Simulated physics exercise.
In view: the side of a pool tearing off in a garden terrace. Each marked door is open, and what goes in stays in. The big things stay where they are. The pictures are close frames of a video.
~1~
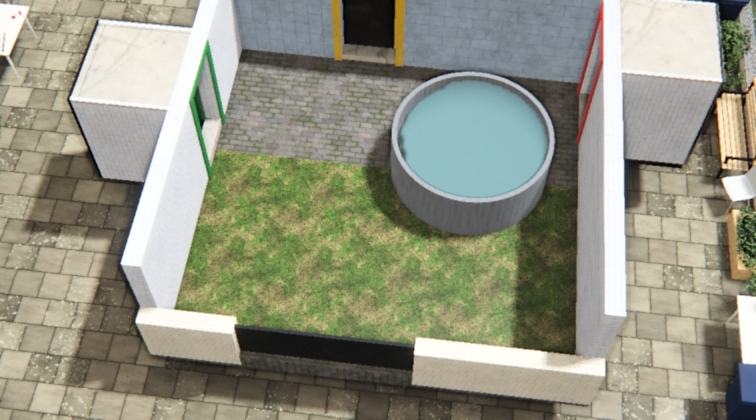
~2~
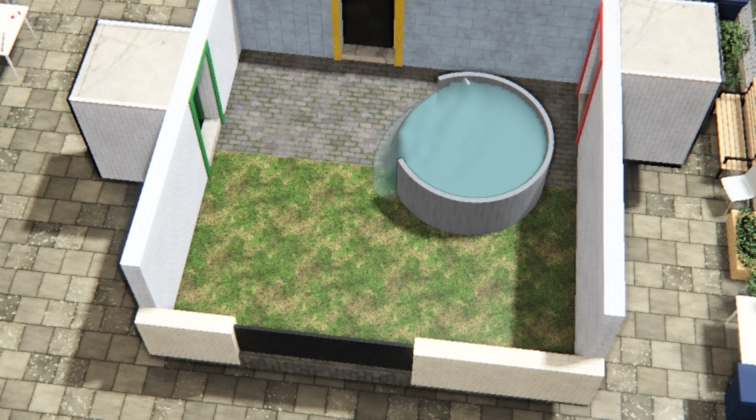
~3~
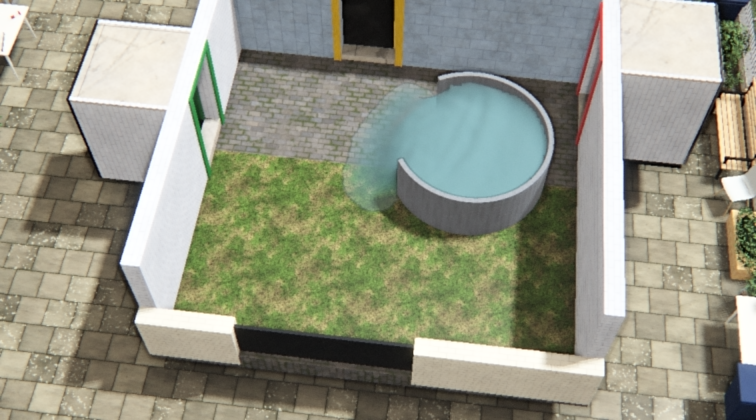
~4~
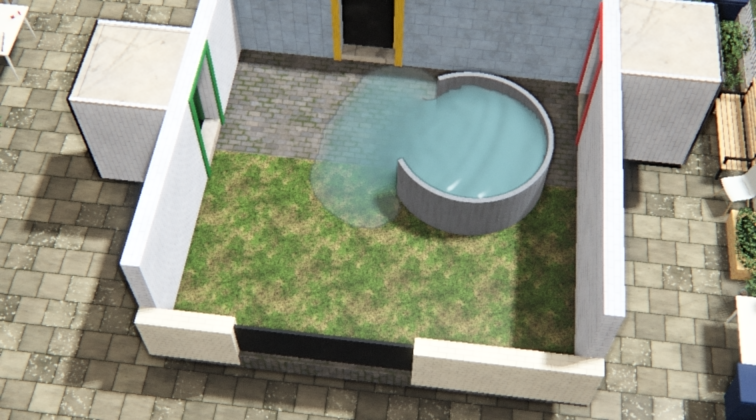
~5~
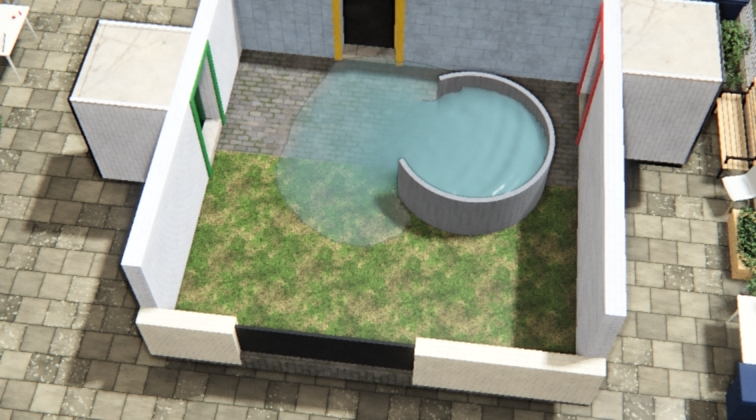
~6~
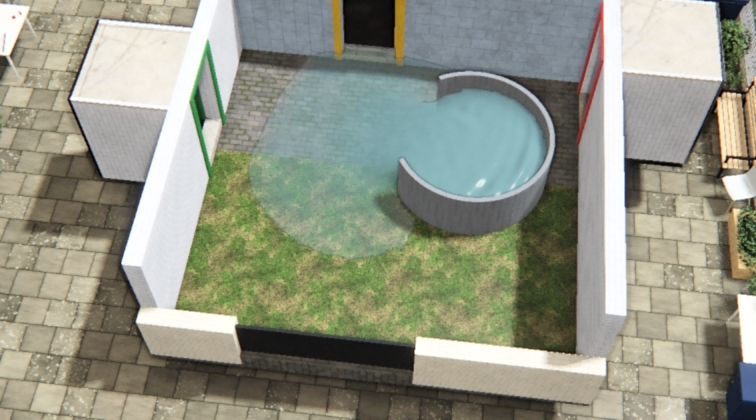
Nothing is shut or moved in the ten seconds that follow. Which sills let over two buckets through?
One by one: The red door lets in a lot; the yellow door lets in a lot; the green door lets in a lot.
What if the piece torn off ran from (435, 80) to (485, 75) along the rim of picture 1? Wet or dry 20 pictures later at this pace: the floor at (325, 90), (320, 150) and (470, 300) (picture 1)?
As listed: Covered, awash, free of water.
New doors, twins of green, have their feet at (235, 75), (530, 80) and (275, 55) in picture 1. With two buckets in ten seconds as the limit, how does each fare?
In turn: Is over, is under, lets more in.
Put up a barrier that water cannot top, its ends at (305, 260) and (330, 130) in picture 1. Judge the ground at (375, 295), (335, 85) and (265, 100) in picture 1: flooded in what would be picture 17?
In turn: Under water, awash, awash.
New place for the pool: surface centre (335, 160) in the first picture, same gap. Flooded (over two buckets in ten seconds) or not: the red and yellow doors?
The red one is over, the yellow one lets less in.
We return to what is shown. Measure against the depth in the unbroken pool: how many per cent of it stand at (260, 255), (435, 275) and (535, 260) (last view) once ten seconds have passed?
About 10, 18 and 20 per cent.
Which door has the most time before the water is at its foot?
Last comes the red door.
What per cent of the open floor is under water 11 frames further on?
Some 60 per cent.
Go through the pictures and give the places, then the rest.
In the first frame, the pool at (473, 137) is whole and still.
In the second frame, the front is at a hidden place, out from the gap at (400, 138).
In the third frame, the front is at (410, 86), out from the gap at (400, 139).
In the fourth frame, the front is at (387, 70), out from the gap at (400, 140).
In the fifth frame, water pours out at (401, 140) and has run to (346, 60).
In the sixth frame, the front is at (253, 177), out from the gap at (401, 140).
A moment on, water covers 50 % of the floor; the red door not reached, the yellow door over two buckets in, the green door under two buckets in.
Next, water covers 60 % of the floor; the red door not reached, the yellow door far over two buckets in, the green door over two buckets in.
Then, water covers 65 % of the floor; the red door wet at the sill, nothing in, the yellow door far over two buckets in, the green door far over two buckets in.
Later, water covers 95 % of the floor; the red door under two buckets in, the yellow door far over two buckets in, the green door far over two buckets in.
In the end, water covers 100 % of the floor; the red door over two buckets in, the yellow door far over two buckets in, the green door far over two buckets in.
